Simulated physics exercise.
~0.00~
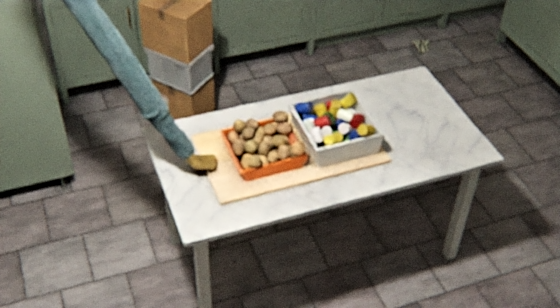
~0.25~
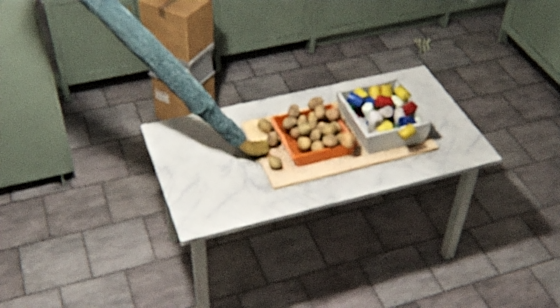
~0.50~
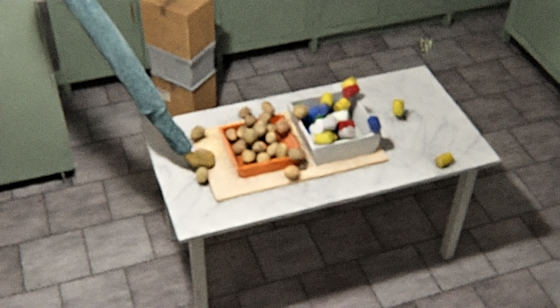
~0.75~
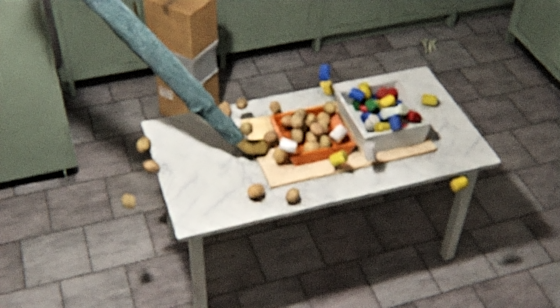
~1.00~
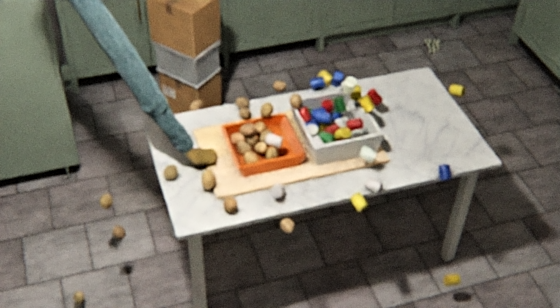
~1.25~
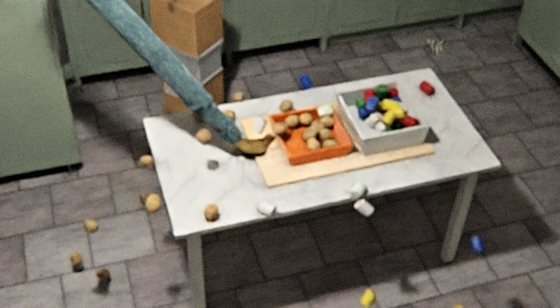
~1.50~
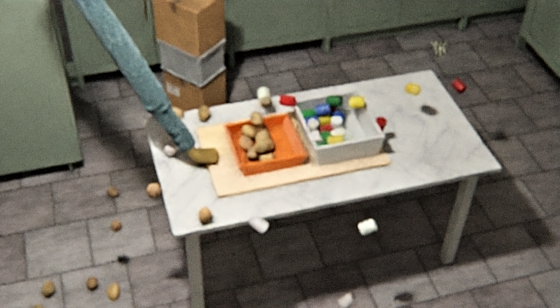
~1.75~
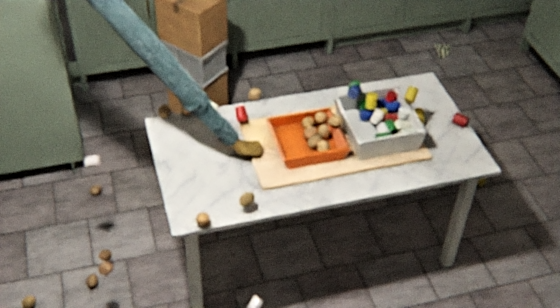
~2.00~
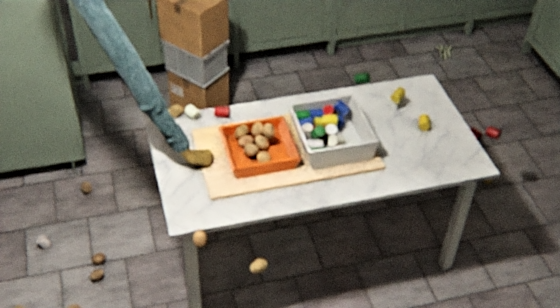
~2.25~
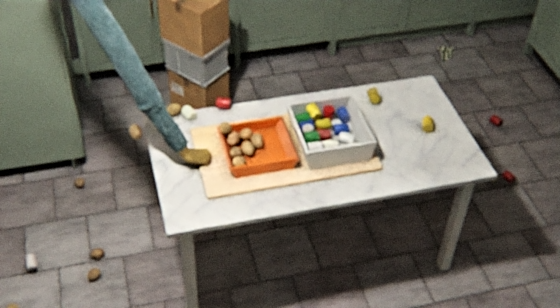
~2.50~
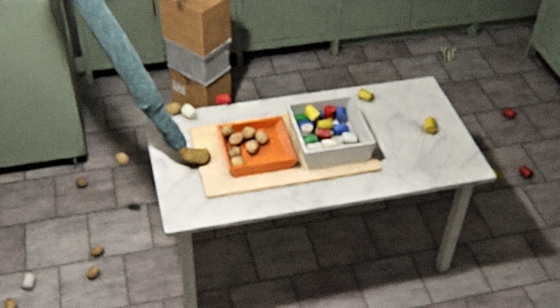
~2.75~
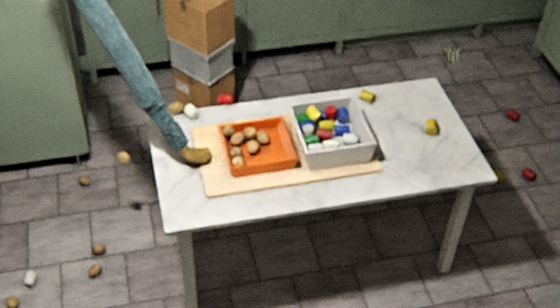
We see a blue-sleeved arm shake a board holding an orange tub of potatoes and a white tub of colourful jars side to side on a table, flinging many onto the tabletop and floor before the board comes to rest, both tubs still partly filled.
